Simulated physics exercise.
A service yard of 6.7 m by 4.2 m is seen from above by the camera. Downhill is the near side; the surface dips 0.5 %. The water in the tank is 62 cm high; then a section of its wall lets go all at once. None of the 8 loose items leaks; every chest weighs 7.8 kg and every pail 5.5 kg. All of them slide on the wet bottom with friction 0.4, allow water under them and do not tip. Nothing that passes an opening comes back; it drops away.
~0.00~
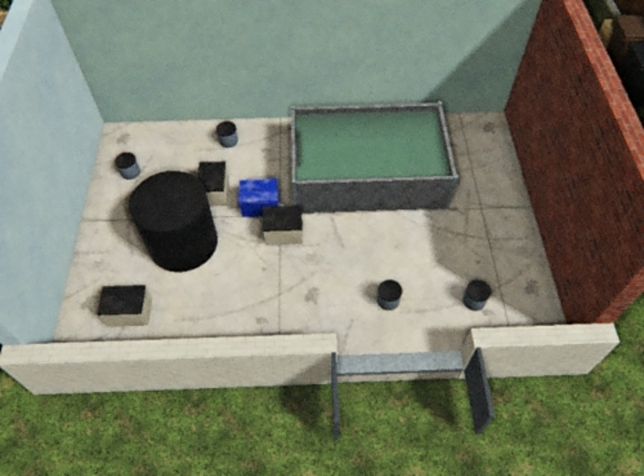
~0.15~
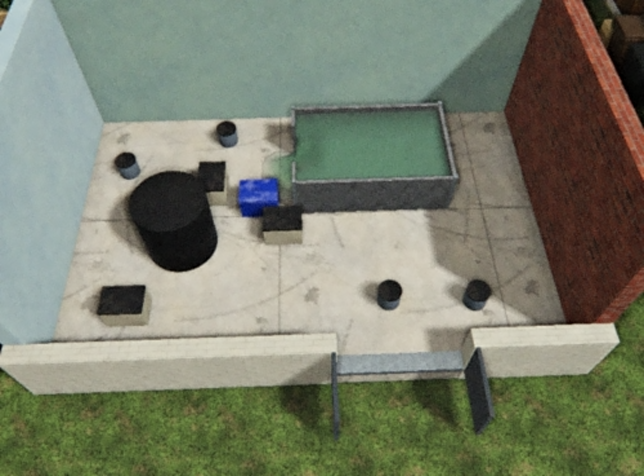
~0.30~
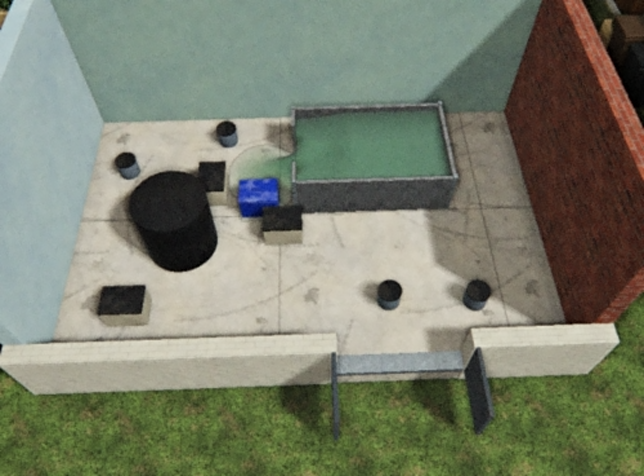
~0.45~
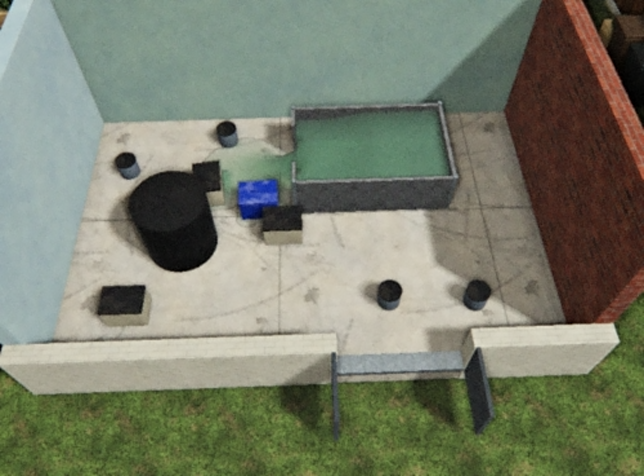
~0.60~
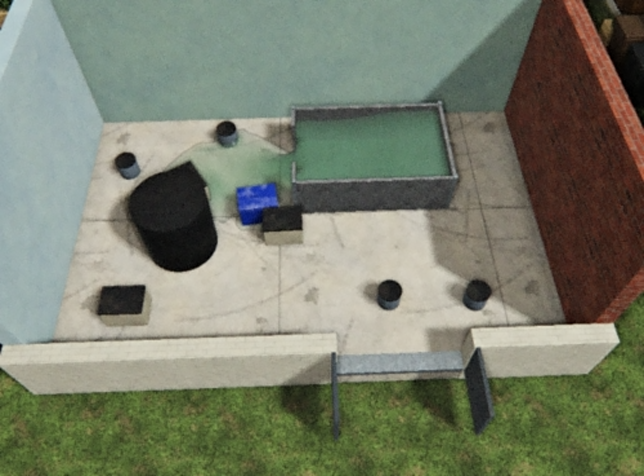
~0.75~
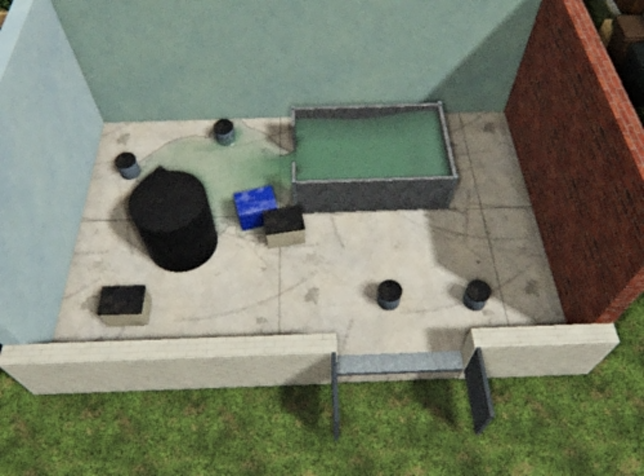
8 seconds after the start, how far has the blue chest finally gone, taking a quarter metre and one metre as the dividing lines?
The way I see it, it gets displaced a long stretch.
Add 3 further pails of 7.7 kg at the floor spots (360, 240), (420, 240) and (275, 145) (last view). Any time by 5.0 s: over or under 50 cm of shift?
Taking them in the order given: Falls short, falls short and falls short.
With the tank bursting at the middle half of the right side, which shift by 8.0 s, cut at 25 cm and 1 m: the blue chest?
In that scenario the blue chest would have stayed in place.
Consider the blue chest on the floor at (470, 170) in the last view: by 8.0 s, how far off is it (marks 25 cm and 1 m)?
What happens is that it keeps still.
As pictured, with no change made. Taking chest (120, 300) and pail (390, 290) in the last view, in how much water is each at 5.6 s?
9 and 3 cm.
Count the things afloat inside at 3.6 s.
Answer: 2.
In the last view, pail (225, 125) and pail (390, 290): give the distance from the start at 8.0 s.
300 cm and 80 cm, respectively.
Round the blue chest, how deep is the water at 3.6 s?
Close to 2 centimetres.
After 1.6 s the blue chest is near (244, 218), 0.5 m from its start, aground; 0 of 8 are out; 2 afloat.
After 3.6 s the blue chest is near (274, 265), 1.3 m from its start, aground; 0 of 8 are out; 2 afloat.
After 5.6 s the blue chest is near (310, 260), 1.4 m from its start, aground; 0 of 8 are out; 3 afloat.
After 8.0 s the blue chest is near (441, 214), 2.6 m from its start, afloat; 0 of 8 are out; 4 afloat.
